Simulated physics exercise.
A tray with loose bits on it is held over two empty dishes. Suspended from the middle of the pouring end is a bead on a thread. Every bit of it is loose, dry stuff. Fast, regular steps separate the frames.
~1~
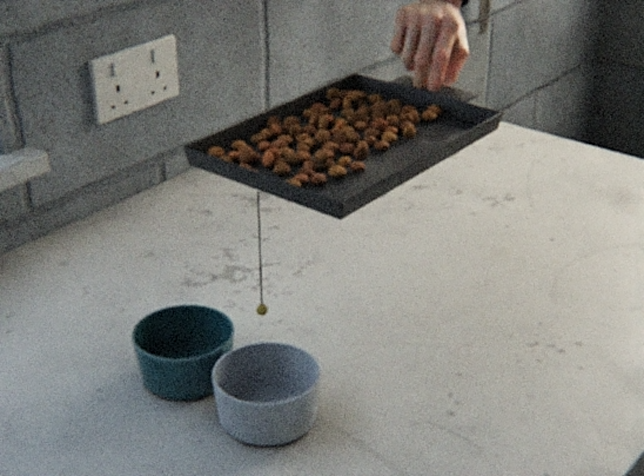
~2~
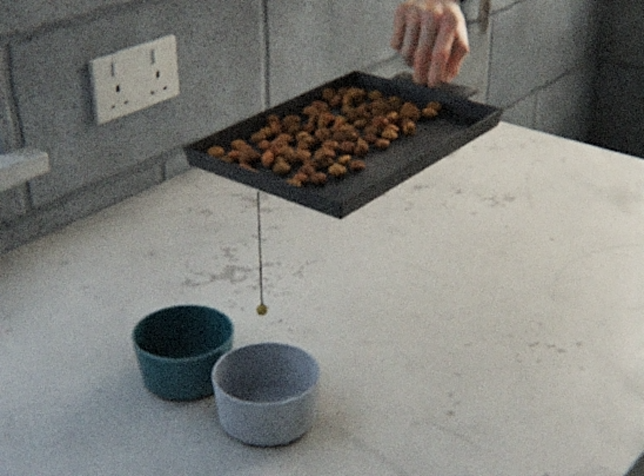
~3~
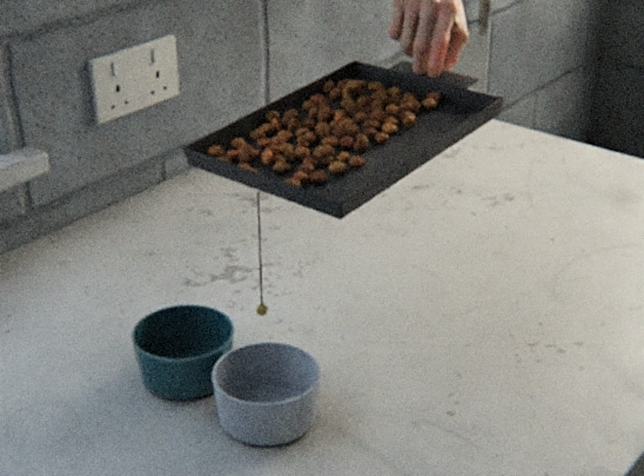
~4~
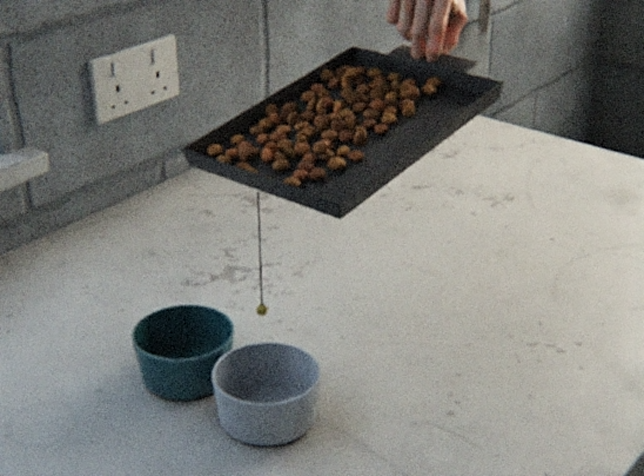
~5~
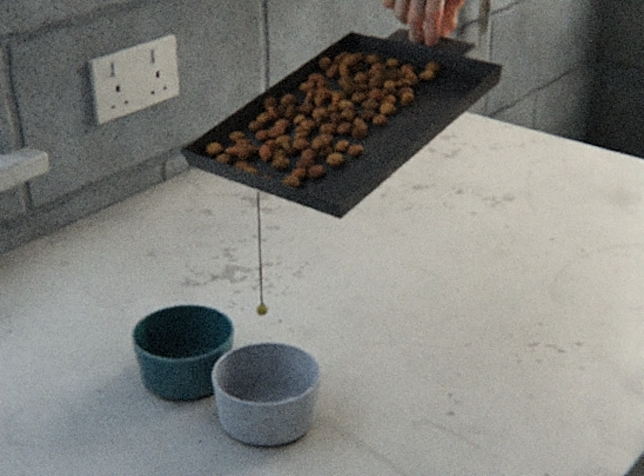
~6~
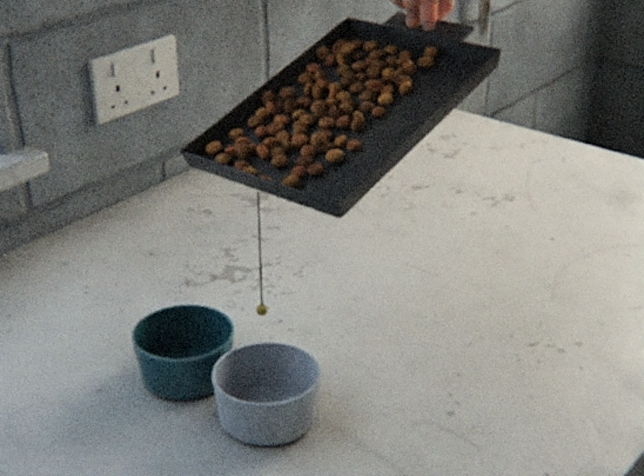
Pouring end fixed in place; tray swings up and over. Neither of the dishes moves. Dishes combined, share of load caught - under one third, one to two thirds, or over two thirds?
What lands in the dishes is going to go past two thirds of the load.
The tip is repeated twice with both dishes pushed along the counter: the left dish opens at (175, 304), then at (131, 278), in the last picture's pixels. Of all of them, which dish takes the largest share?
First place: The right-hand one. Second place: The right-hand one.
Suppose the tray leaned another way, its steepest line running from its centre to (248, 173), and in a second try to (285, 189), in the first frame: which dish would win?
Point by point: The left side, then the right side.
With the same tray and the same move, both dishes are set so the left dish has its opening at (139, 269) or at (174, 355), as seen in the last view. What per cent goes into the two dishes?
Respectively 10 % and 50 %.
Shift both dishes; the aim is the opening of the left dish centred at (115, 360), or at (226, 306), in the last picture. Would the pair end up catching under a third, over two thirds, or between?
First: Below one third; second: Less than a third.
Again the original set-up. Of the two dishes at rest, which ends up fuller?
Recorded: The left-side one.
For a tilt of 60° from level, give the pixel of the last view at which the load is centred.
Near (263, 129).
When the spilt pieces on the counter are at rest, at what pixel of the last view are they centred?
Around (115, 412).
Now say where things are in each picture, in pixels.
In the first picture, corners of the pouring end near (188, 147) and (341, 200), level; middle of the load near (337, 134), bits of cat kibble; left dish near (148, 371); right dish near (231, 416); bead on its thread near (262, 310).
In the second picture, corners of the pouring end near (188, 147) and (340, 200), level; middle of the load near (337, 132).
In the third picture, corners of the pouring end near (187, 147) and (340, 200), tipped barely, level across its low end; middle of the load near (336, 127).
In the fourth picture, corners of the pouring end near (187, 148) and (339, 201), tipped a little, level across its low end; middle of the load near (336, 119).
In the fifth picture, corners of the pouring end near (186, 149) and (338, 201), tipped a little, level across its low end; middle of the load near (334, 110).
In the sixth picture, corners of the pouring end near (185, 150) and (337, 201), tipped clearly, level across its low end; middle of the load near (333, 103); left dish near (148, 371); right dish near (231, 416).
Shortly afterwards, tray tipped steeply; the whole lot on the tray.
Next, tray tipped right over; near a third on the tray; a little in the right dish; near a third in the left dish; a little outside both; near a quarter in the air.
Some moments later, tray tipped past a quarter turn; near a quarter in the right dish; near half in the left dish; near a quarter outside both.
In the end, tray tipped past a quarter turn; near a quarter in the right dish; near half in the left dish; near a quarter outside both.
